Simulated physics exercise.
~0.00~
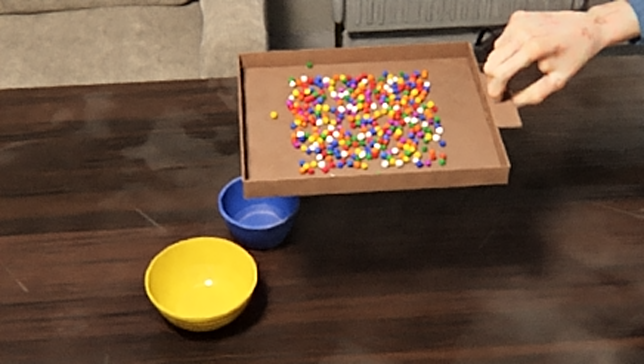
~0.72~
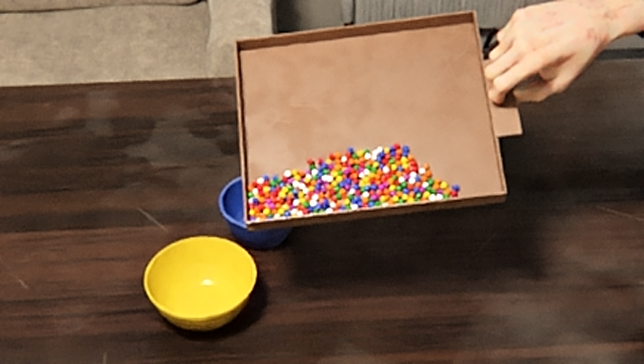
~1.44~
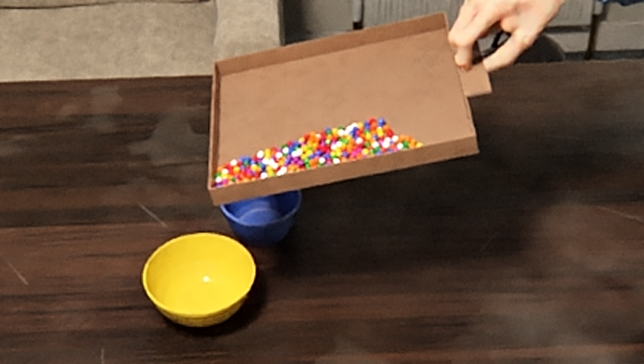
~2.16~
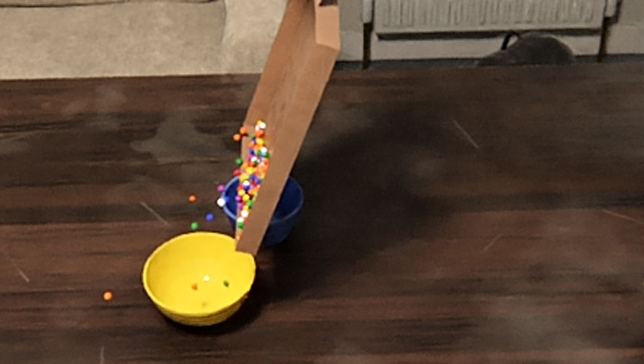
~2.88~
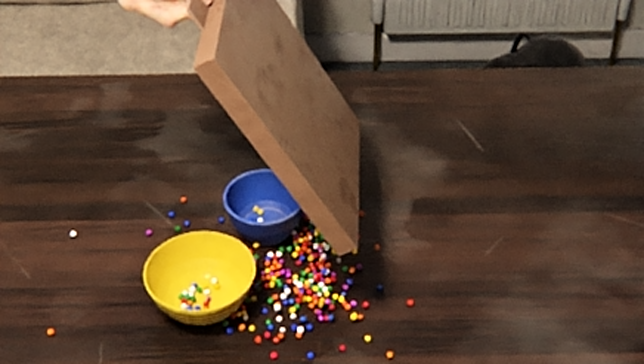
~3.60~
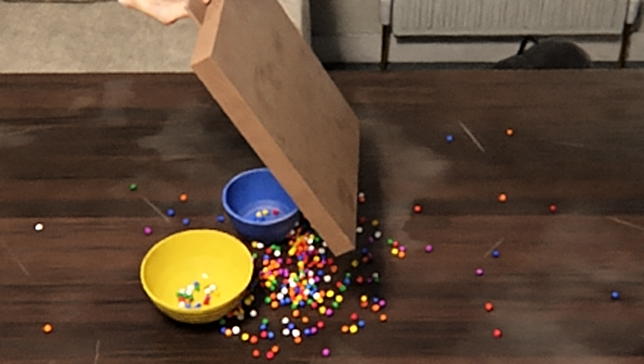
Colorful beads spill mostly onto the table beside two bowls as a hand tips a tray.
